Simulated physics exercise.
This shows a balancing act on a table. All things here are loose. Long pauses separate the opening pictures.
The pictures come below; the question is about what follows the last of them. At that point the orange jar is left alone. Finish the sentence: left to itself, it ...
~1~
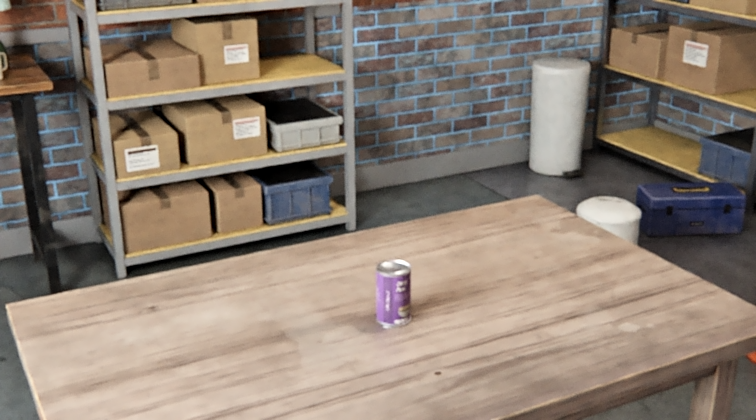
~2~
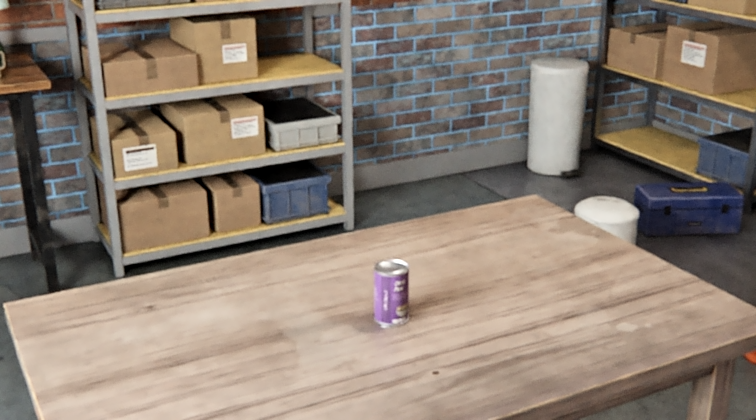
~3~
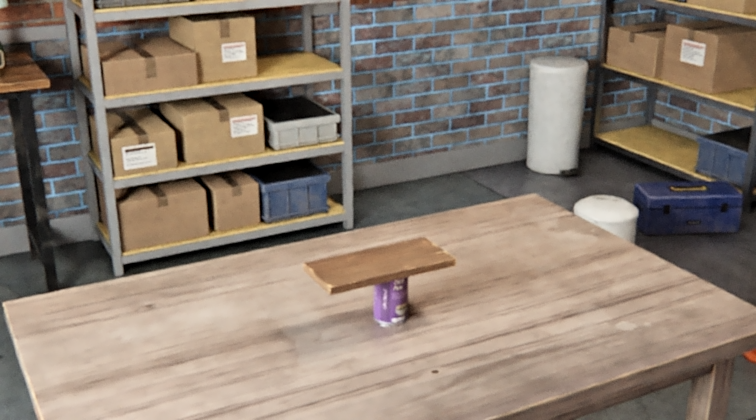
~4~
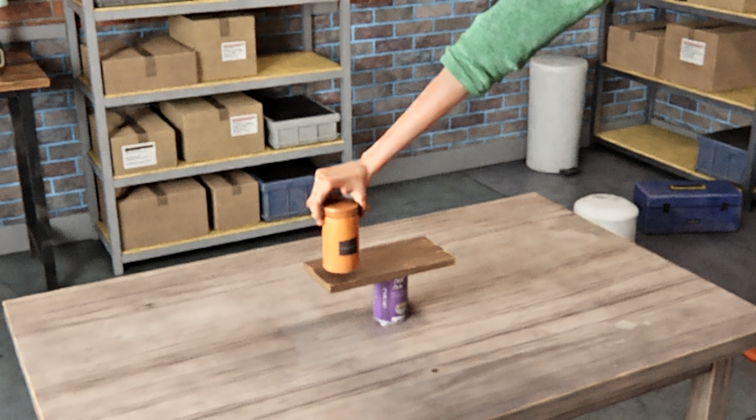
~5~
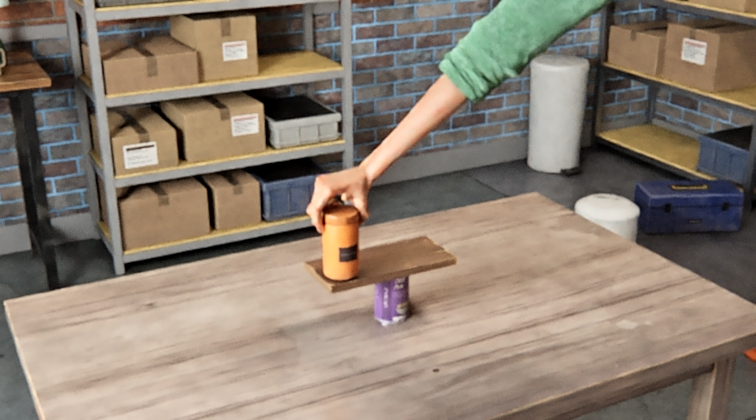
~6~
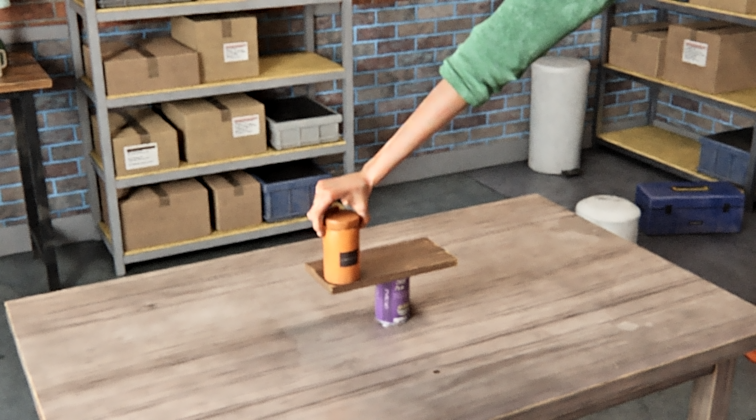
... drops.
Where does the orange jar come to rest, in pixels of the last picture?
Around (282, 322).
Then, 0.30 s after the last picture, orange jar now fallen; brown board tipped 59° from how it was.
Then, 0.40 s after the last picture, brown board tipped 72° from how it was.
Then, 1.10 s after the last picture, brown board tipped 48° from how it was.
At rest, fallen, orange jar; tipped over in the stack, brown board; purple tin in place. Seen from the same camera at the end, orange jar near (282, 321). The stack loses its balance.
